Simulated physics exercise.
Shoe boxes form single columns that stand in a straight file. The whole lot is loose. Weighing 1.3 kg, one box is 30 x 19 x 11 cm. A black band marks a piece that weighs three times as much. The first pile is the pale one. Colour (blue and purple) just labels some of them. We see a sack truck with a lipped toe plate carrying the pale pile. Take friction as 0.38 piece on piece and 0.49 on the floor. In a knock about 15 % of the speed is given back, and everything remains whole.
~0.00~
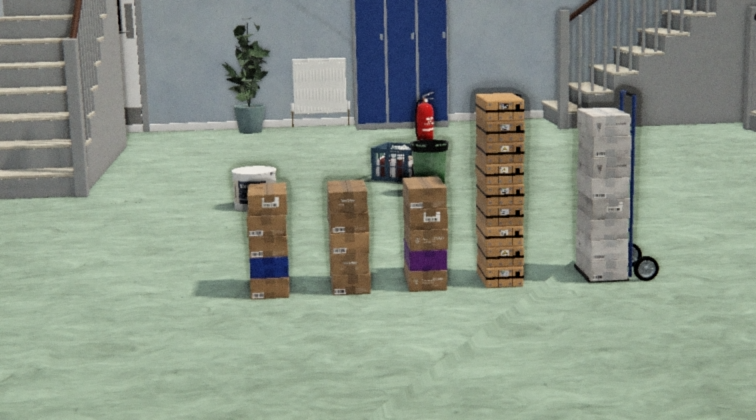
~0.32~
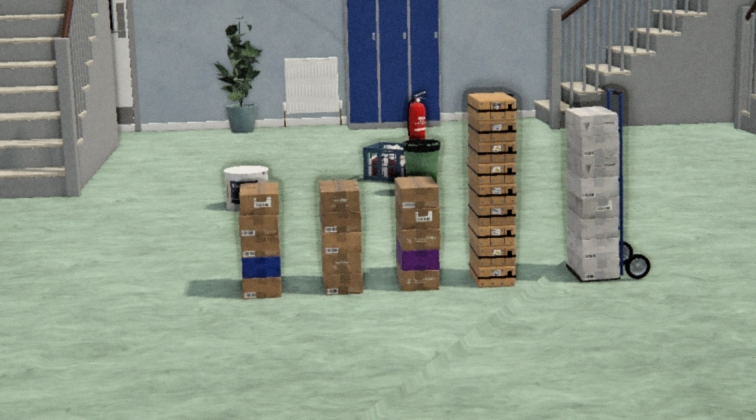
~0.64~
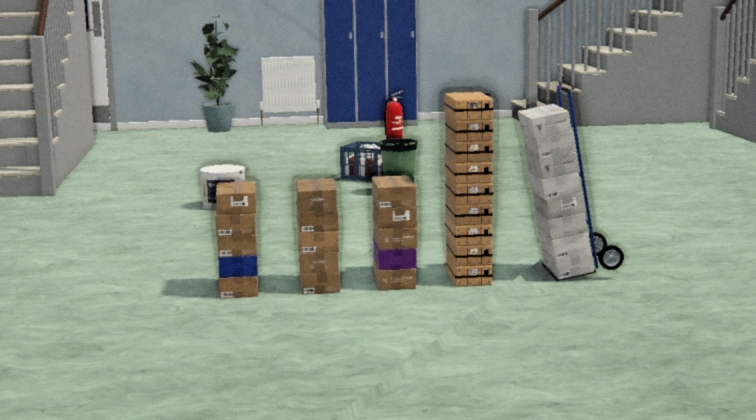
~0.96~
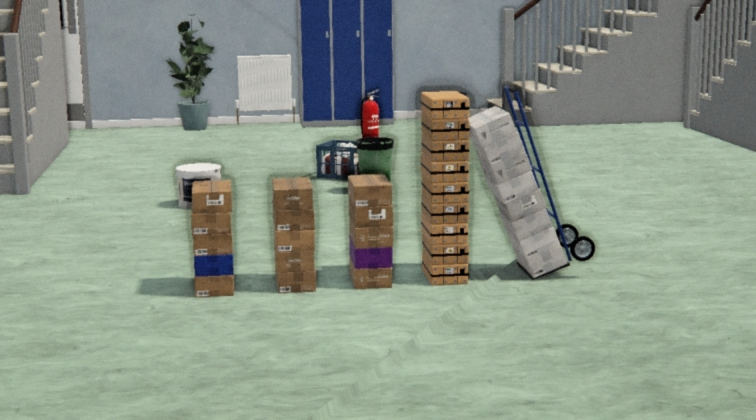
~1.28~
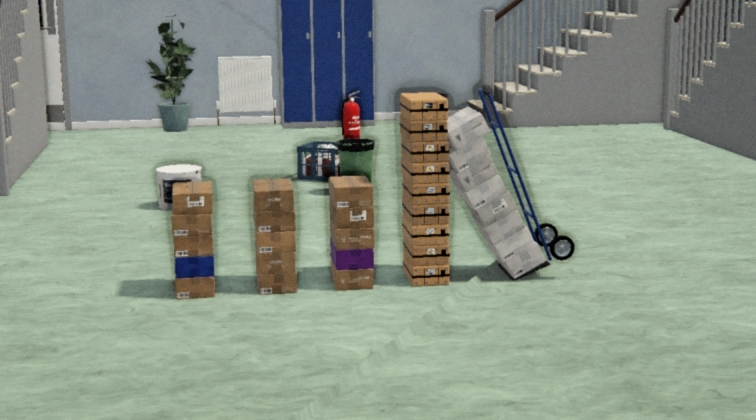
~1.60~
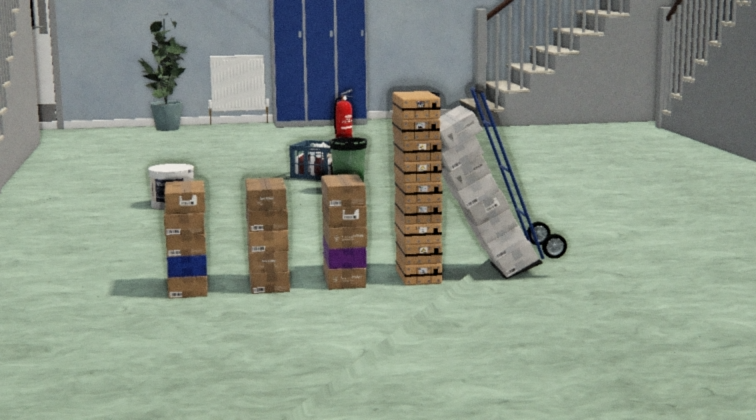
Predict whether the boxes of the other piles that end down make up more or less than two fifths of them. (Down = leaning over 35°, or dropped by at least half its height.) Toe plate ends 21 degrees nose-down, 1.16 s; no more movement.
Less.
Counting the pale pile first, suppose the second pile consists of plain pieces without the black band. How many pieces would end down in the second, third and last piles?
In that case the second pile has 8 down, the third 4, the last 5.
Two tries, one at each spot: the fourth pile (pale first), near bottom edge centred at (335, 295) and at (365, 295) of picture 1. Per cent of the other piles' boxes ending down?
First 0, then 0 per cent.
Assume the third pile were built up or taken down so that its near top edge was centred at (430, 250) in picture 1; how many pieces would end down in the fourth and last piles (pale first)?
Fourth 0, last 0.
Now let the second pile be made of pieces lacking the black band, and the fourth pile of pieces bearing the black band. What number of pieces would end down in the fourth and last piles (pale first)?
Counts down - fourth: 0; last: 0.
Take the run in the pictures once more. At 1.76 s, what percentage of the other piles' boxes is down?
By then, 0 per cent.
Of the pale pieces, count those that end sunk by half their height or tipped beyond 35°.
Count: 0.
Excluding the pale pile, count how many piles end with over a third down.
Looks like 0 of them in total.
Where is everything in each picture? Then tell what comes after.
In the first frame (each place is the centre of the face we see best; the camera pans a little), truck frame (633, 133) 0° forward; blue box (269, 268); purple box (429, 261); the others all in place.
In the second frame, truck frame (621, 131) 2° forward; blue box (261, 268).
In the third frame, truck frame (575, 127) 10° forward, top of the pale pile leaning 10°; blue box (238, 267); the others all in place.
In the fourth frame, truck frame (527, 126) 19° forward, top of the pale pile leaning 22°; blue box (214, 266); the others all in place.
In the fifth frame, truck frame (502, 128) 21° forward, top of the pale pile leaning 28°; blue box (194, 268); 2 have shifted.
In the sixth frame, truck frame (494, 127) 21° forward, top of the pale pile leaning 28°; blue box (187, 267); purple box (348, 259); 2 have shifted.
By 1.76 s, 0 of the pale pile down; none of the 24 other boxes down, 2 disturbed.
When it is over (2.2 s), 0 of the pale pile down; none of the 24 other boxes down, 2 disturbed; purple box unmoved; blue box unmoved. That is 0 per cent. In pixels of the last frame, middles, purple box near (344, 251), blue box near (187, 259).
